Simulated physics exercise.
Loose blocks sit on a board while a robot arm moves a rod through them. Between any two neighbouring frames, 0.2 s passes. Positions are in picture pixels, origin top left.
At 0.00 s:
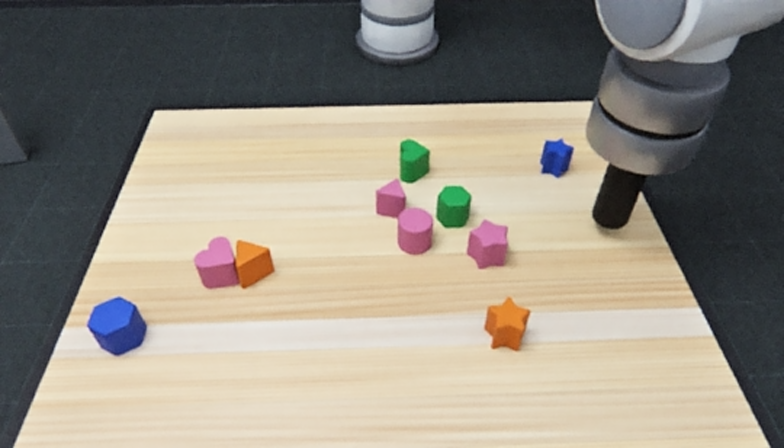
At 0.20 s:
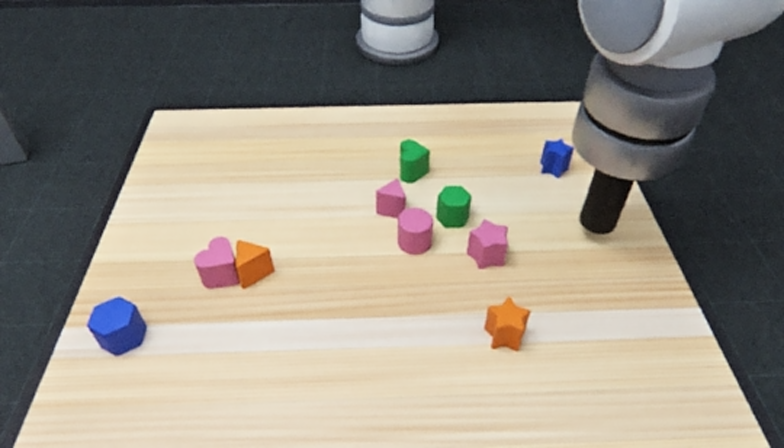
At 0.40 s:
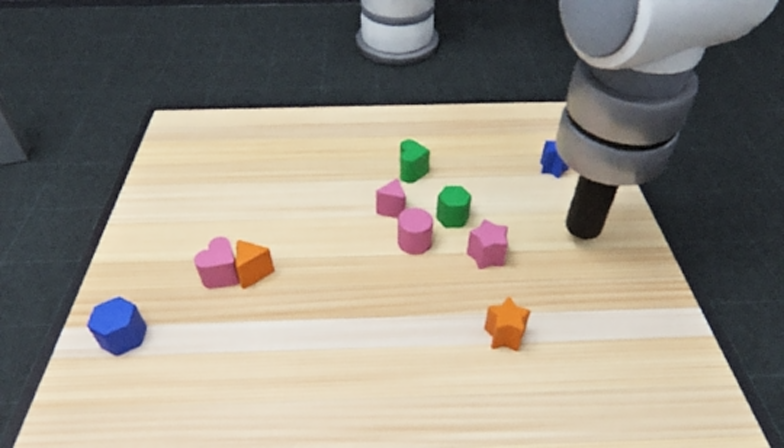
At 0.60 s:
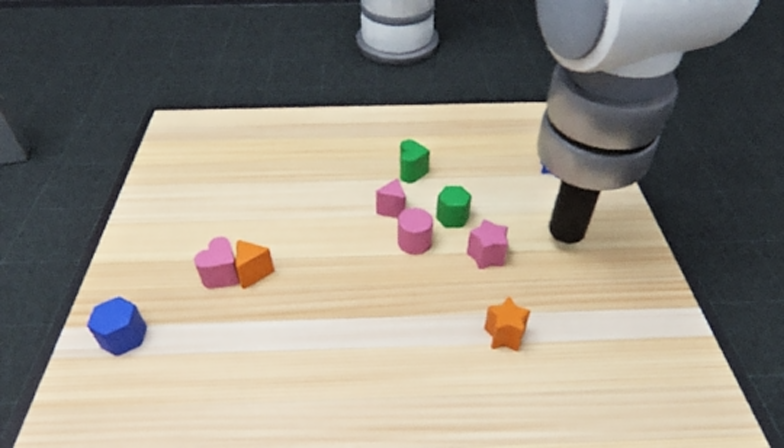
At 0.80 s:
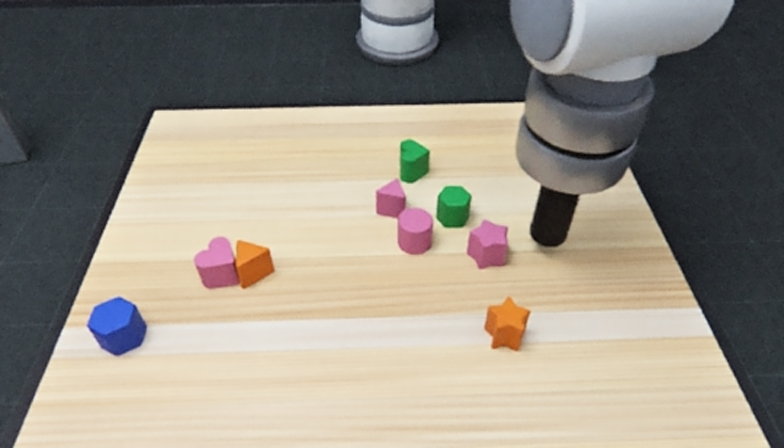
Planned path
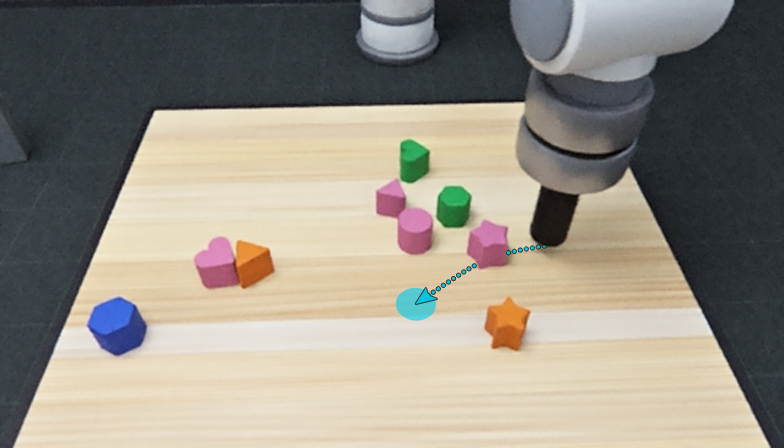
A robot arm holding a black rod moves slowly left across the right side of a wooden board, passing in front of a blue star and nearing a pink star, while the scattered colored blocks all stay still.
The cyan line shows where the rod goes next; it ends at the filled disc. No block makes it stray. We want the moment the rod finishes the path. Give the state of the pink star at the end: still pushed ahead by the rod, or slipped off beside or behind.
Beside or behind.
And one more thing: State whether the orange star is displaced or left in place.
It keeps its position.
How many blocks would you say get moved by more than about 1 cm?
That push would leave one block displaced by more than about 1 cm.
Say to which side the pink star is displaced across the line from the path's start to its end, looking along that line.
Goes right.
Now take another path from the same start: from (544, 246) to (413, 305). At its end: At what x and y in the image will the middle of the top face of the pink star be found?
Top centre: (448, 236).
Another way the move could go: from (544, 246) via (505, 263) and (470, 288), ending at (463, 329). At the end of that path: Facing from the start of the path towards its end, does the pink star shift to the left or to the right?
Facing from start to end, it shifts right.
Drawn move, from (544, 246) via (476, 265), ending at (416, 304).
What follows on the original path. One third of the way, rod (499, 244); pink star (466, 240).
Two thirds of the way, rod (458, 265); pink star (423, 254).
At the end, rod (417, 292); pink cylinder still; pink star (392, 260), turned 40° clockwise; orange star still.
